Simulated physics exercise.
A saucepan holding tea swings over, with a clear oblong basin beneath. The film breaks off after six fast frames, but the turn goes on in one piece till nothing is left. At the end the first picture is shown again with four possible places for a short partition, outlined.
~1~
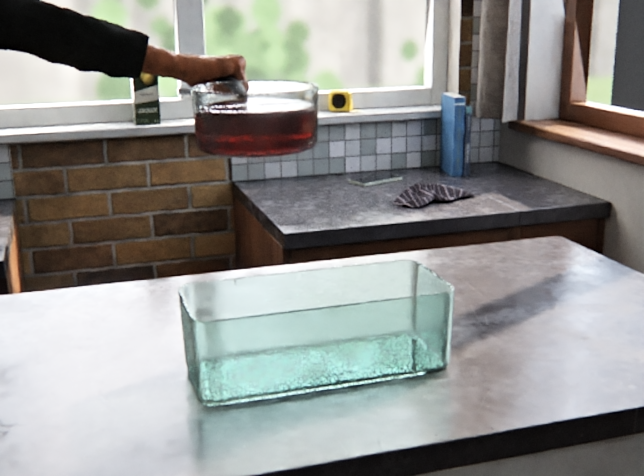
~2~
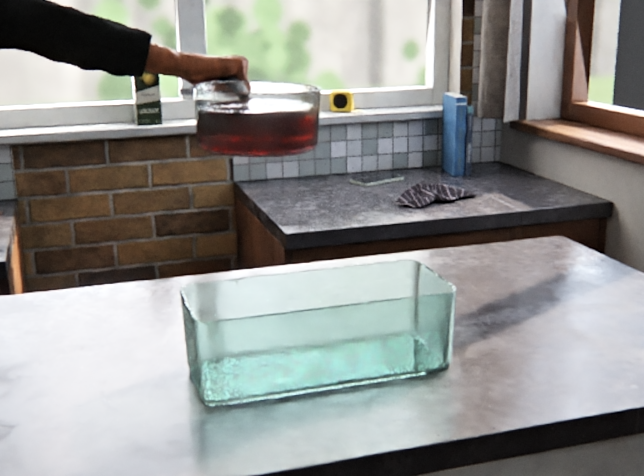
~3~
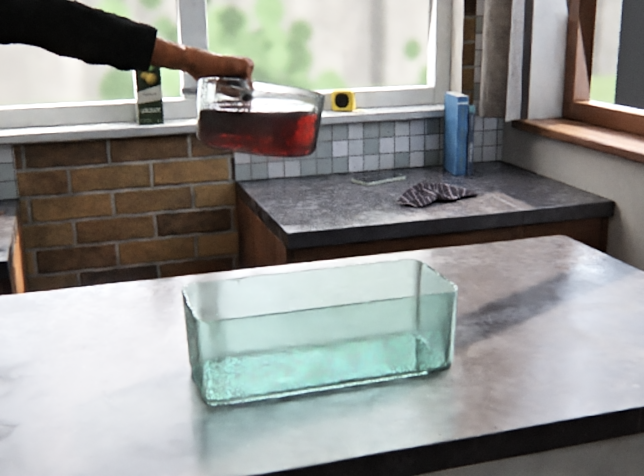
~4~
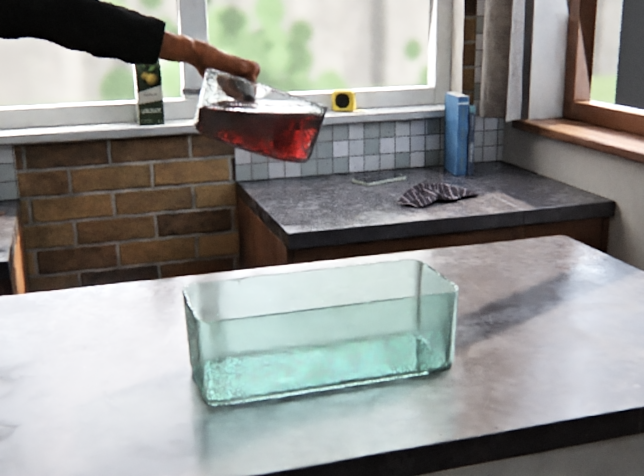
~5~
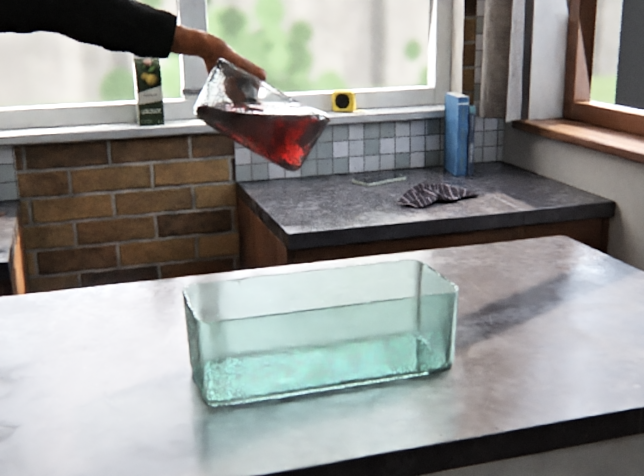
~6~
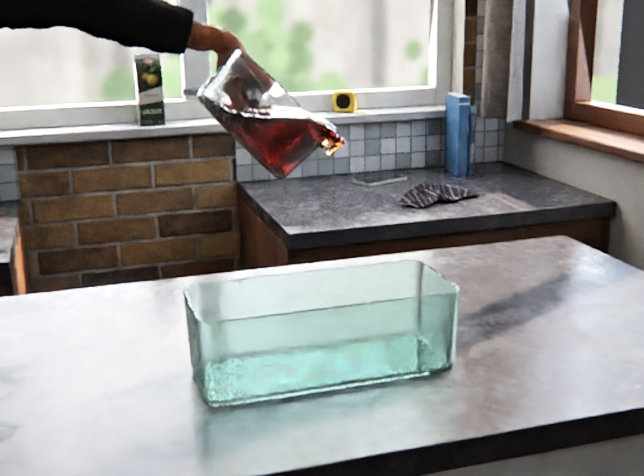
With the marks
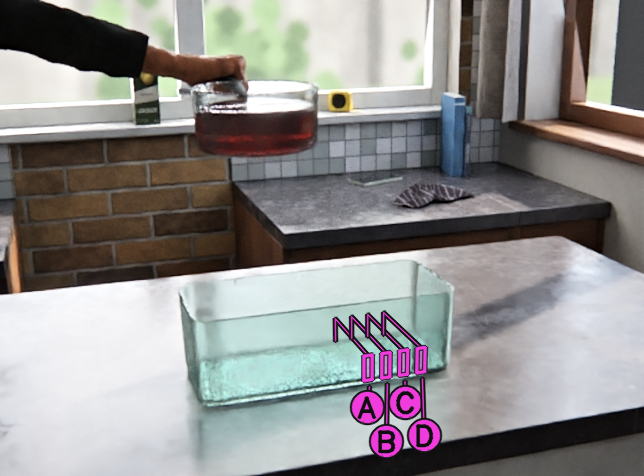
The clip shows a hand holding a clear vessel of reddish-brown liquid above a clear oblong basin on a kitchen counter, then tilting it steeply to the right until some liquid passes over the lip.
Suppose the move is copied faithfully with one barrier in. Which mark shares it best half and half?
Best: A.
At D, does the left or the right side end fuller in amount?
The left side.
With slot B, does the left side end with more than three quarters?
No.
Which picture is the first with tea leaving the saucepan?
In picture 5.
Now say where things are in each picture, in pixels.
Upright, lip at (313, 84); basin from (198, 404) to (448, 367); nothing has left yet, in the first picture.
Tipped about 2°, lip at (316, 86); nothing has left yet, in the second picture.
Tipped about 9°, lip at (320, 92); nothing has left yet, in the third picture.
Tipped about 19°, lip at (323, 104); nothing has left yet, in the fourth picture.
Tipped about 33°, lip at (323, 120); tea is over the lip, down to (323, 120), in the fifth picture.
Tipped about 48°, lip at (320, 138); tea is over the lip, down to (327, 152), in the sixth picture.
On the marked copy, A at (369, 386); B at (387, 383); C at (404, 381); D at (422, 378).
If A is chosen, about 48 % ends left of the wall and 48 % right of it; 4 % is lost outside.
If B is chosen, about 62 % ends left of the wall and 33 % right of it; 5 % is lost outside.
If C is chosen, about 76 % ends left of the wall and 17 % right of it; 7 % is lost outside.
If D is chosen, about 79 % ends left of the wall and 13 % right of it; 8 % is lost outside.
